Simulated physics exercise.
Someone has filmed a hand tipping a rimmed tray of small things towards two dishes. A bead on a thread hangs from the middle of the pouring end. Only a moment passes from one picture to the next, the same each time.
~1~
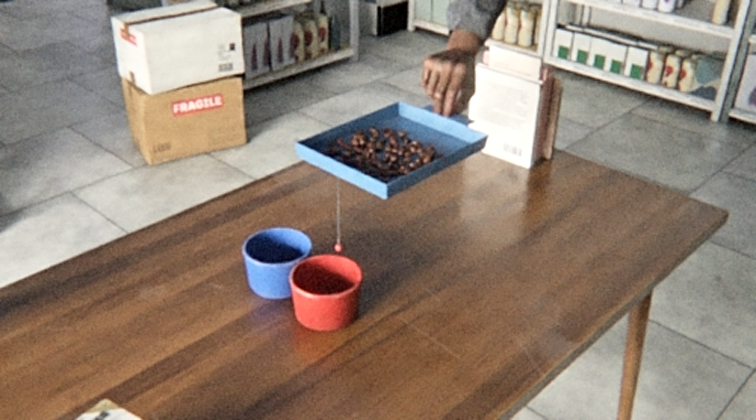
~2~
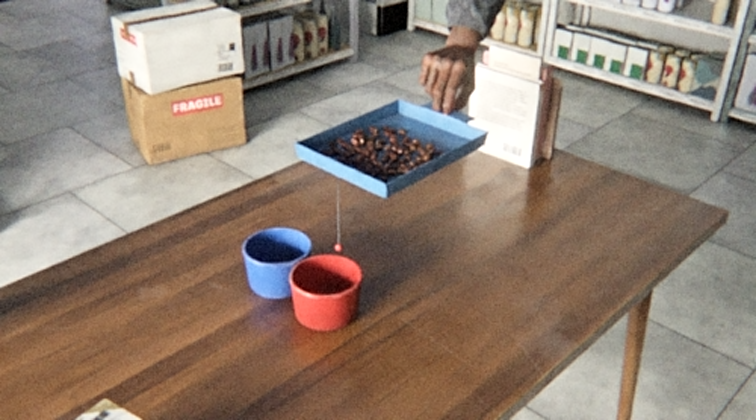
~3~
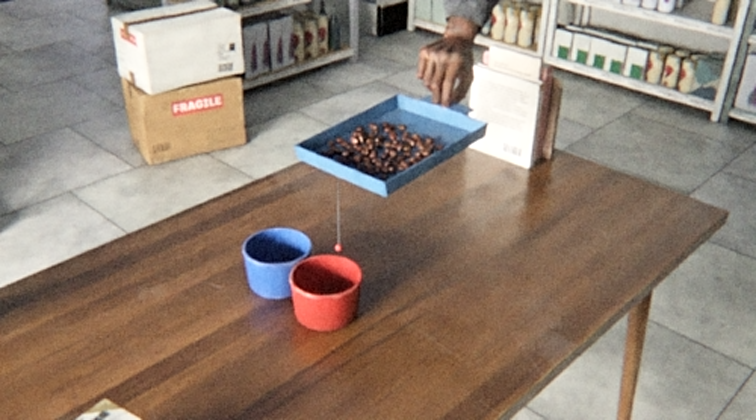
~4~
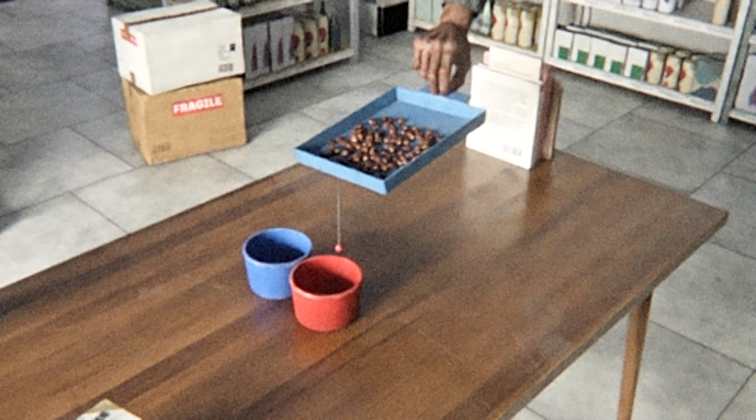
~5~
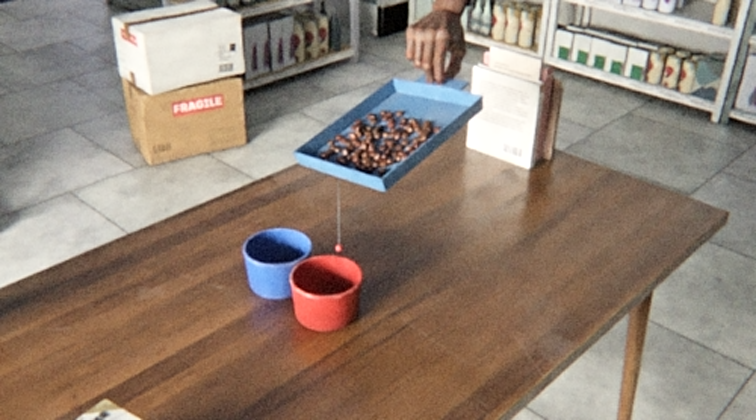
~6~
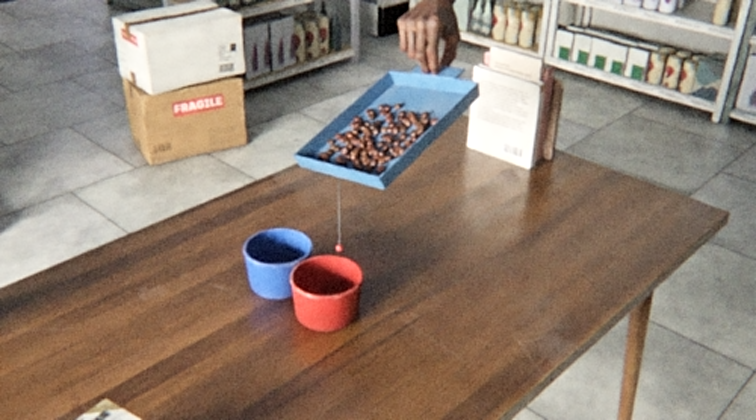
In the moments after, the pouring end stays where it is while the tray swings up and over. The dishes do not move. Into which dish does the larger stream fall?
More goes to the left dish.
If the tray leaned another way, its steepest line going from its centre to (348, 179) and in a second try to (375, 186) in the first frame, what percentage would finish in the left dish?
Near 10 % and 0 %.
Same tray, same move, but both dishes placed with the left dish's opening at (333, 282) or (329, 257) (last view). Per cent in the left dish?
The first gives 0 %, the second 10 %.
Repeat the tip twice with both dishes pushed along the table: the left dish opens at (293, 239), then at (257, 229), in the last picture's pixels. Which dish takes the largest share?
At the first place the left-hand dish, at the second the right dish.
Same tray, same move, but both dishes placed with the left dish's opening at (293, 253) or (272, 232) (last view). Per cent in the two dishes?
The first gives 70 %, the second 70 %.
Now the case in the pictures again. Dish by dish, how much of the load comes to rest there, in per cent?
Left dish near 80 in a hundred; right dish near 0.
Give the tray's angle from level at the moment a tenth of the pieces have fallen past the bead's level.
At about 100°.
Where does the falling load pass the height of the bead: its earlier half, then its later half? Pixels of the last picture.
At about (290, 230), then at (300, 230).
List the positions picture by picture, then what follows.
The first frame shows corners of the pouring end at (298, 143) and (387, 184), level; middle of the load at (375, 156), flat chocolate drops; left dish at (253, 273); right dish at (301, 305); bead on its thread at (339, 248).
The second frame shows corners of the pouring end at (298, 143) and (386, 183), level; middle of the load at (375, 155).
The third frame shows corners of the pouring end at (297, 145) and (385, 182), tipped barely, lowest at the left corner; middle of the load at (374, 153).
The fourth frame shows corners of the pouring end at (296, 148) and (383, 180), tipped a little, lowest at the left corner; middle of the load at (374, 150).
The fifth frame shows corners of the pouring end at (295, 151) and (381, 178), tipped clearly, lowest at the left corner; middle of the load at (373, 146).
The sixth frame shows corners of the pouring end at (296, 154) and (379, 176), tipped clearly, lowest at the left corner; middle of the load at (371, 143); left dish at (253, 274); right dish at (301, 305).
Soon after the last picture, tray tipped steeply; nearly all on the tray; a stray few in the air.
A little later, tray tipped past a quarter turn; about a quarter on the tray; a stray few in the right dish; about half in the left dish; a stray few outside both; about a quarter in the air.
Later still, tray tipped past a quarter turn; a stray few in the right dish; most in the left dish; about a quarter outside both.
At rest, tray tipped past a quarter turn; a stray few in the right dish; most in the left dish; about a quarter outside both.
